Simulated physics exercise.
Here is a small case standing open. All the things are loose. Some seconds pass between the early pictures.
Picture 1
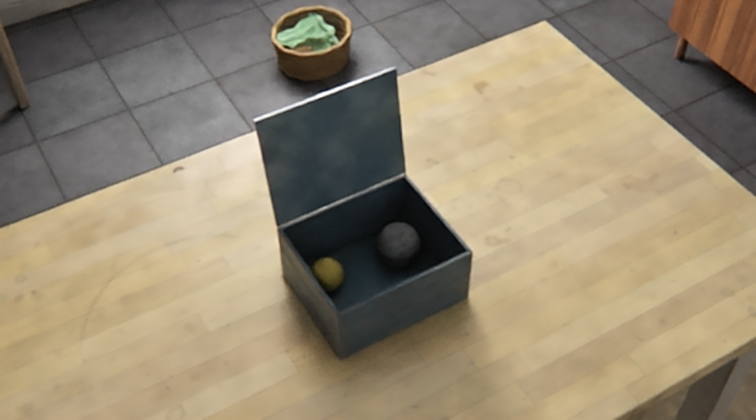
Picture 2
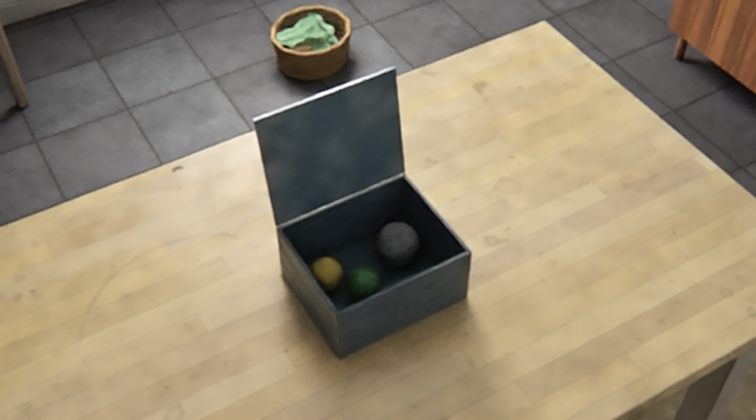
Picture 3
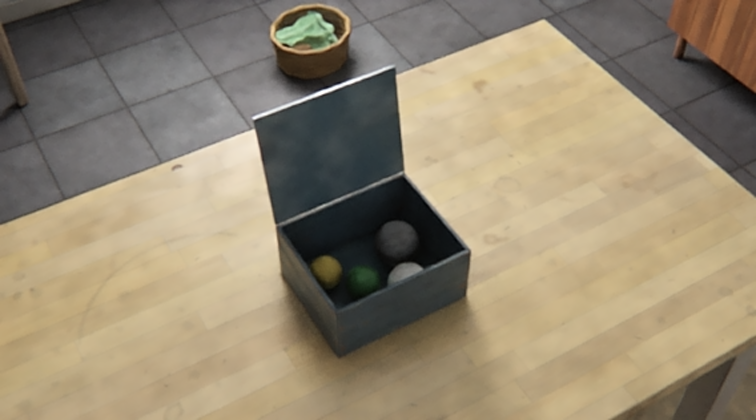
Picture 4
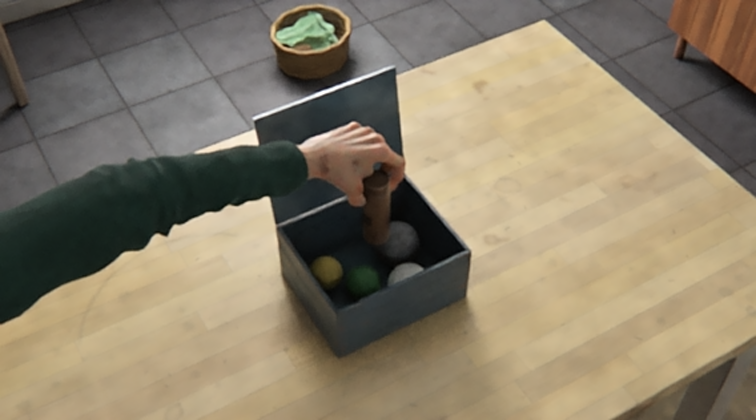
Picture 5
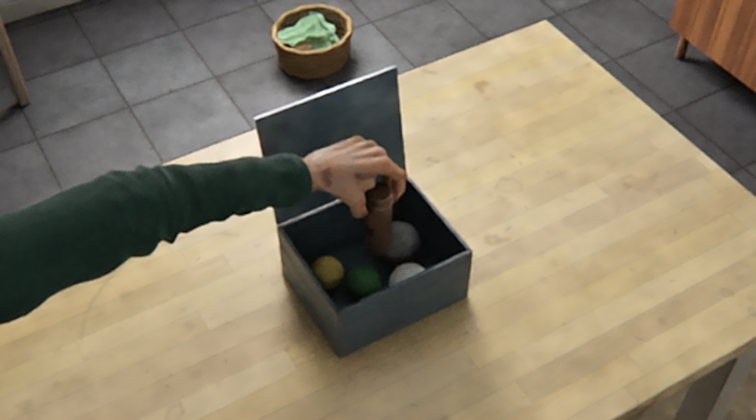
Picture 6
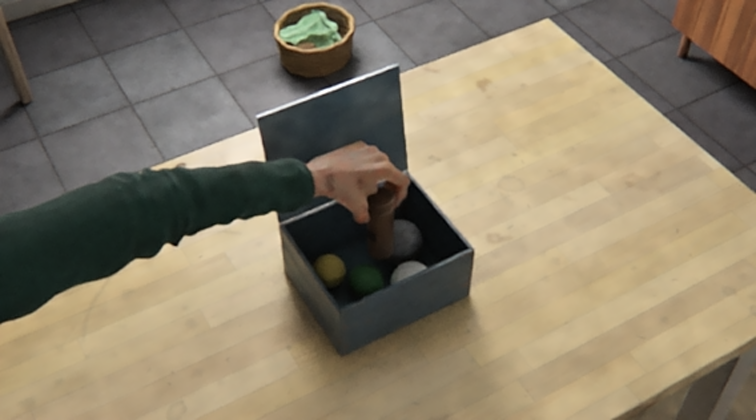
In the open case, balls and a green lemon appear, then a hand lowers a brown shaker inside.
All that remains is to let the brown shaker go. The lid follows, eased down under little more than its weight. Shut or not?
In the end the lid shuts flat.
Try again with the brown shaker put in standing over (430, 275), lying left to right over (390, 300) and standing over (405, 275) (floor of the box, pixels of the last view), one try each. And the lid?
First, it is held up; second, it sits on the rim; third, it sits on the rim.
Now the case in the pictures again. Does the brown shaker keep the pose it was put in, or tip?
It ends up tilted.
Then, 1.00 s after the last picture, lid starting down; brown shaker tipped 73° from how it was near (404, 258); green lemon rolled about its own width; grey ball rolled a little.
Then, 1.70 s after the last picture, lid 53° above the rim; brown shaker on its side near (401, 265); green lemon rolled about its own width; grey ball rolled a little.
At rest, lid shut; tipped over in the box, brown shaker; moved from the start, green lemon; the other 3 in place. Seen from the same camera at the end, brown shaker near (400, 265).
